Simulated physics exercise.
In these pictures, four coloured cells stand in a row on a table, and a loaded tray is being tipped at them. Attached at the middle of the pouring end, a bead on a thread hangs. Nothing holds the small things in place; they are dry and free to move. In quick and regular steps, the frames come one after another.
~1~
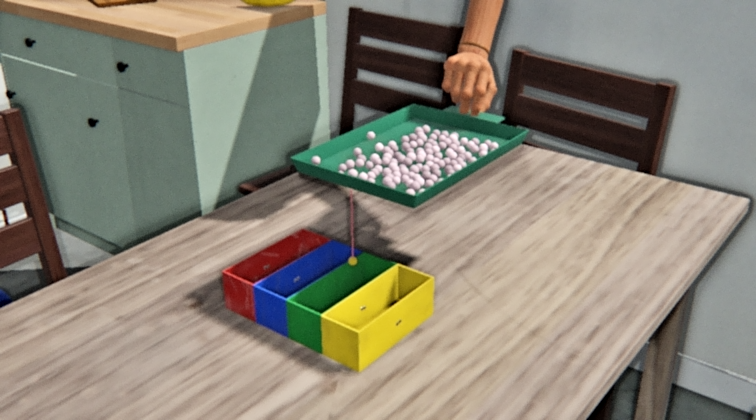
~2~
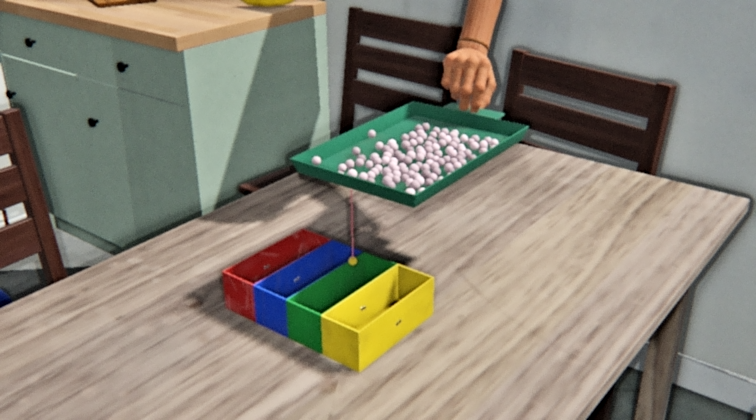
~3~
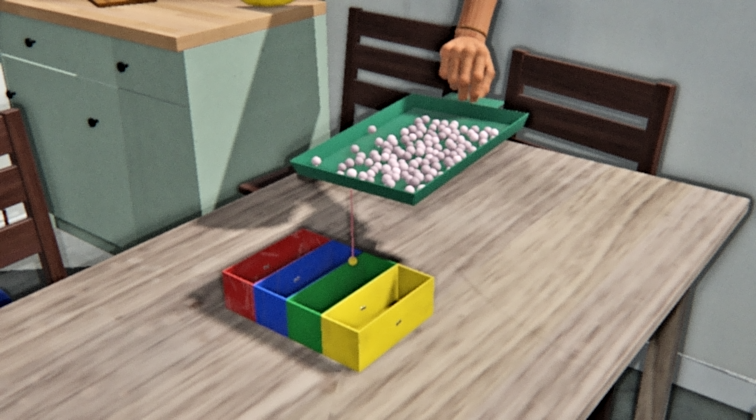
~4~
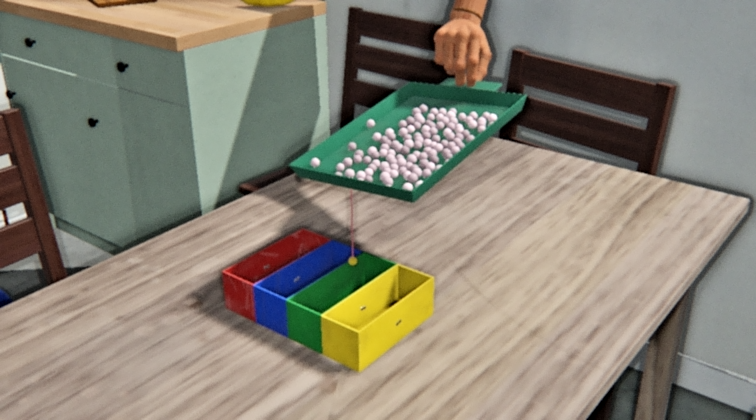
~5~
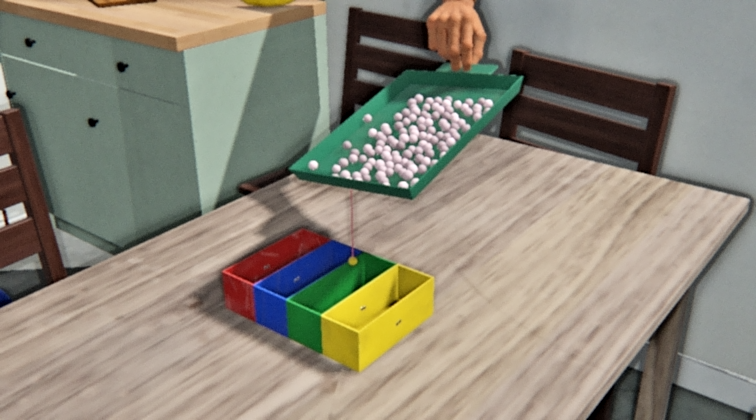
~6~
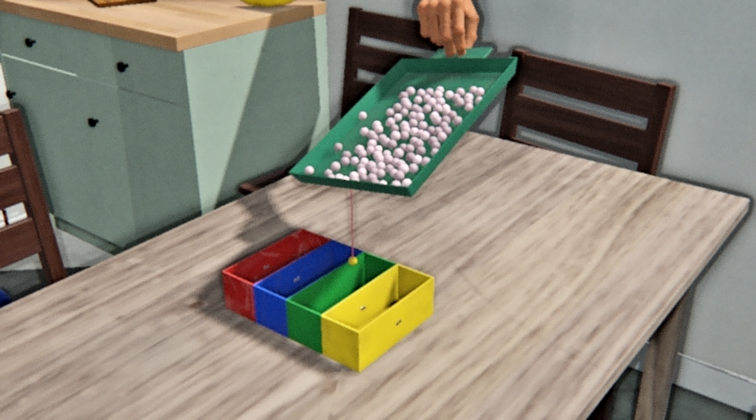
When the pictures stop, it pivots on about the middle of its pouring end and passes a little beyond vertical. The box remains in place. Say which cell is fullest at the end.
The red cell is fullest at the end.
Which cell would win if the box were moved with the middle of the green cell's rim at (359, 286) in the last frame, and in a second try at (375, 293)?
You'd see the red one win the first time and that red cell win the second.
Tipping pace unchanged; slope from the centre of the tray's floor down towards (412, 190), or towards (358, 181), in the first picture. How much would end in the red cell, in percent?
Close to 0 percent first and close to 20 percent second.
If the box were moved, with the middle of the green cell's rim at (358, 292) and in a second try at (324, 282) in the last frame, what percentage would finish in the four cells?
70 and 100 in a hundred, in turn.
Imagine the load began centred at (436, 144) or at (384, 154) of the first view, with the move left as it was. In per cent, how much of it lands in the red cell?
It would be 50 in a hundred, and then 50 in a hundred.
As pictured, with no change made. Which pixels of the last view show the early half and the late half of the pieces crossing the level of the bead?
(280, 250) for the early half, (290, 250) for the late half.
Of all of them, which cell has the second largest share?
That's the blue one.
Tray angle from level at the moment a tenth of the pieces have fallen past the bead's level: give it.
Around 65° at that moment.
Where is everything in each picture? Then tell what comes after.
The first frame shows corners of the pouring end at (298, 157) and (414, 193), level; middle of the load at (420, 159), sugar pearls; bead on its thread at (353, 261); red cell at (239, 293); blue cell at (271, 308); green cell at (305, 323); yellow cell at (341, 340).
The second frame shows corners of the pouring end at (298, 158) and (414, 192), level; middle of the load at (420, 158).
The third frame shows corners of the pouring end at (297, 160) and (413, 190), tipped barely, lowest at the left corner; middle of the load at (419, 153).
The fourth frame shows corners of the pouring end at (296, 163) and (411, 188), tipped a little, lowest at the left corner; middle of the load at (418, 145).
The fifth frame shows corners of the pouring end at (295, 167) and (409, 185), tipped clearly, lowest at the left corner; middle of the load at (413, 139), about a quarter on the move.
The sixth frame shows corners of the pouring end at (295, 170) and (406, 183), tipped clearly, lowest at the left corner; middle of the load at (405, 136), all on the move; red cell at (239, 293); blue cell at (271, 308); green cell at (305, 323); yellow cell at (341, 340).
Soon after the last picture, tray tipped steeply; about half on the tray; a small part in the red cell; a small part in the blue cell; a stray few in the green cell; about a quarter falling or outside the box.
A little later, tray tipped past a quarter turn; about two thirds in the red cell; about a third in the blue cell; a stray few in the green cell; a small part falling or outside the box.
Later still, tray tipped past a quarter turn; about two thirds in the red cell; about a third in the blue cell; a stray few in the green cell; a small part falling or outside the box.
By the end, tray tipped past a quarter turn; about two thirds in the red cell; about a third in the blue cell; a stray few in the green cell; none in the yellow cell; a small part outside the box.
